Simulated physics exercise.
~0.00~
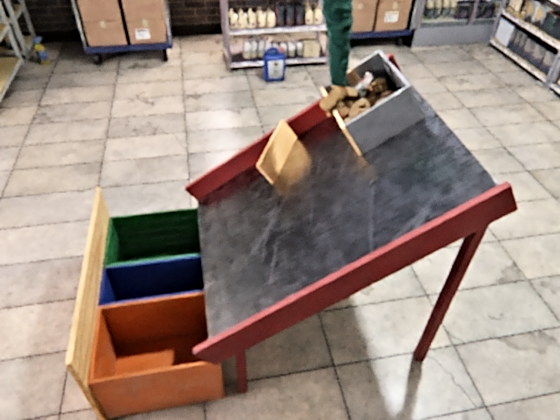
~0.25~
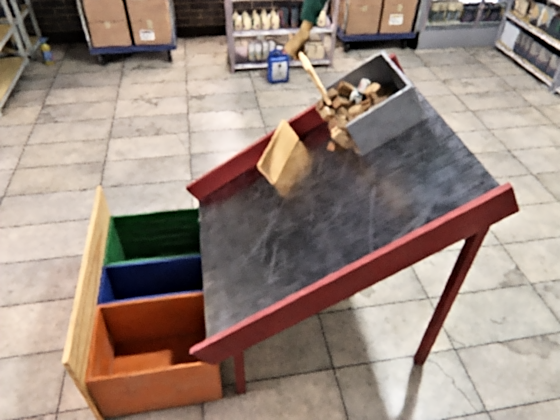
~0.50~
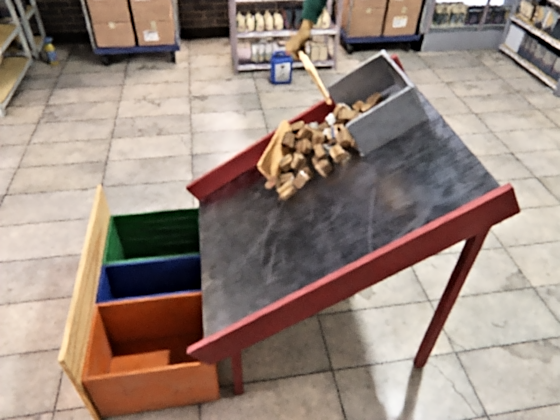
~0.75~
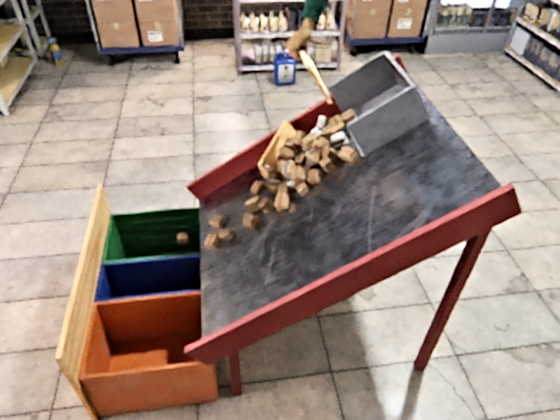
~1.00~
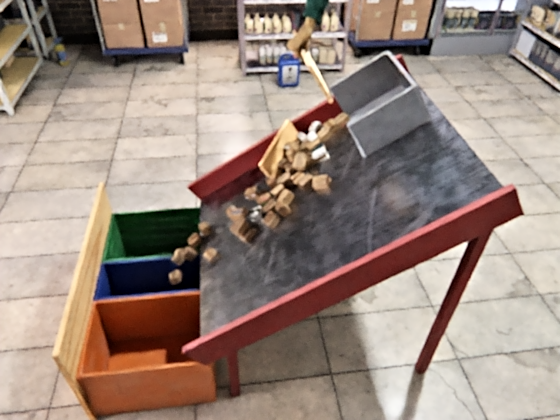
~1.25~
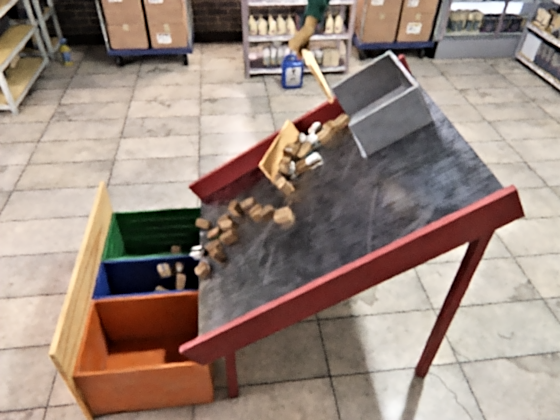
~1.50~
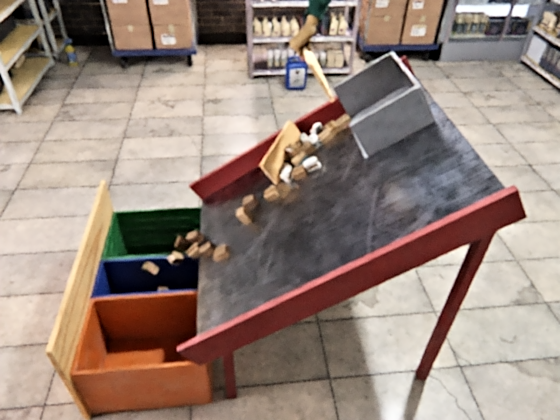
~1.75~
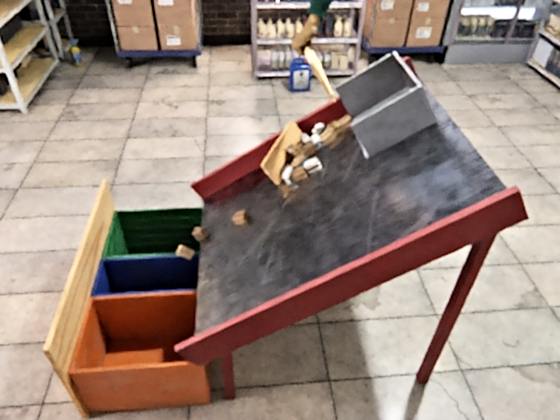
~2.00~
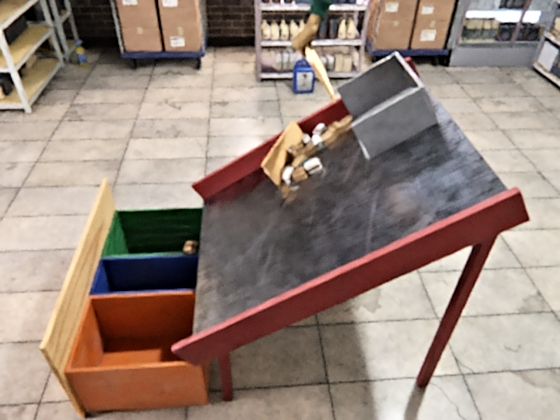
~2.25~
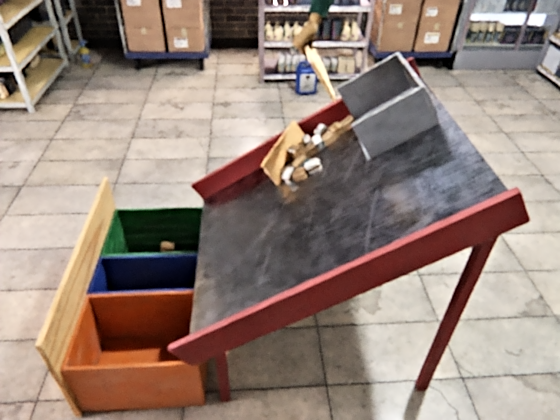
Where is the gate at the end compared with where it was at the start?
At the start it leaned across the mouth of the grey pen. By the end it was held up and slightly to the left, clear of the opening.
